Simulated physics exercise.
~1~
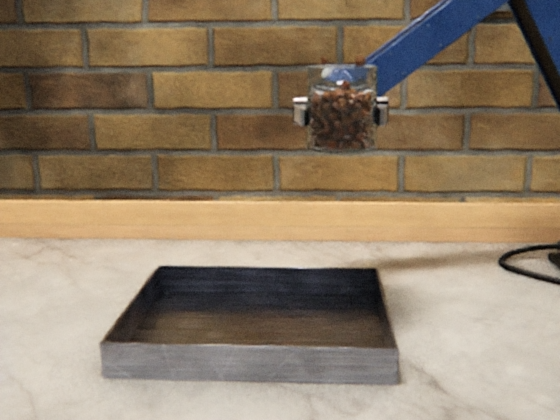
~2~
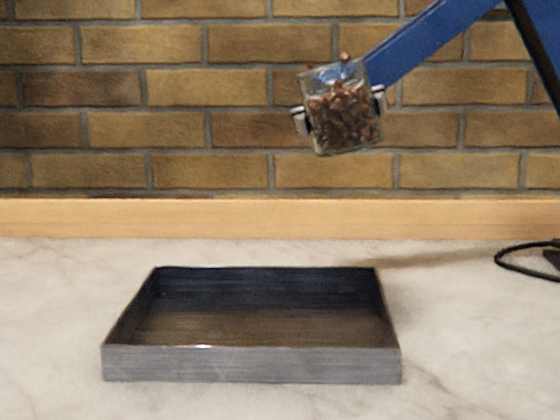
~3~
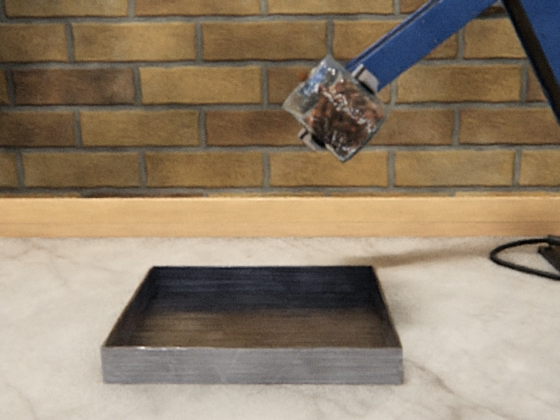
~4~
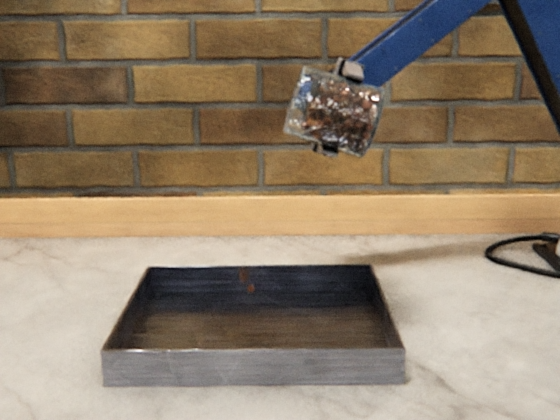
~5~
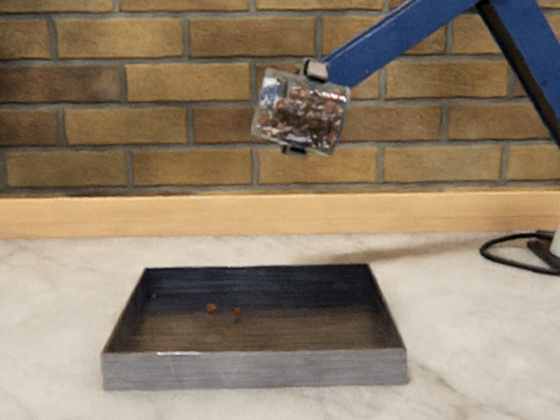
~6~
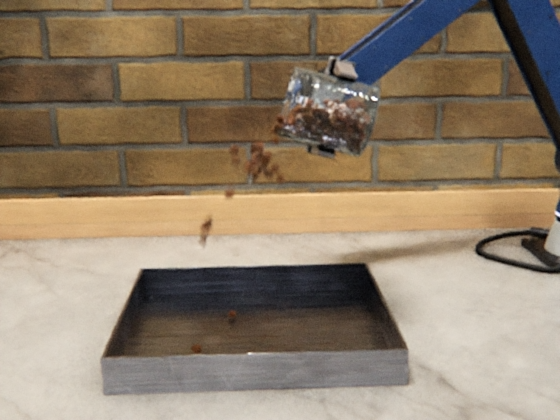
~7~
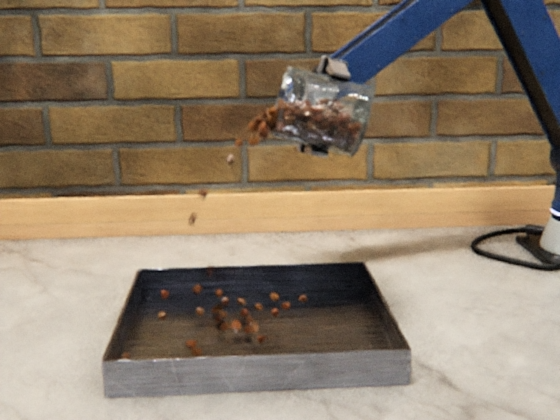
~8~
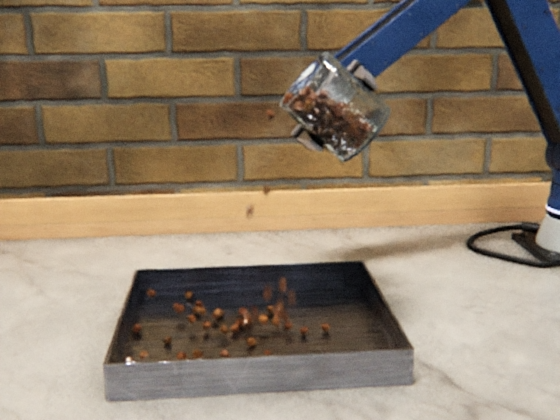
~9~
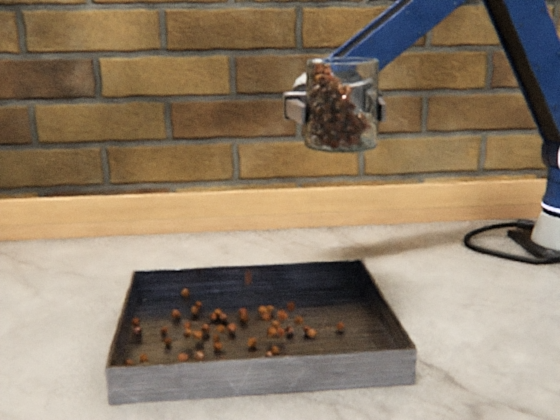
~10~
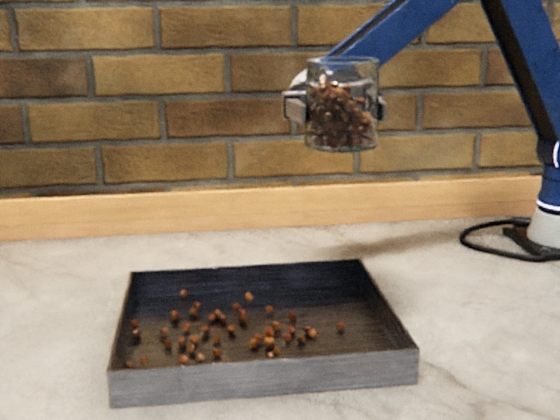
A blue robot arm holds a clear cup of small brown pellets above a shallow dark tray on a pale marble tabletop, with a brick wall behind. The arm tips the cup to the left until it lies on its side, and a first few pellets drop into the tray. The cup shifts left and then back right, and clumps of pellets spill over its rim, scattering across the tray's floor. The arm then turns the cup upright again, ending the pour. Most of the pellets remain in the cup, while a smaller share lies spread in the tray.
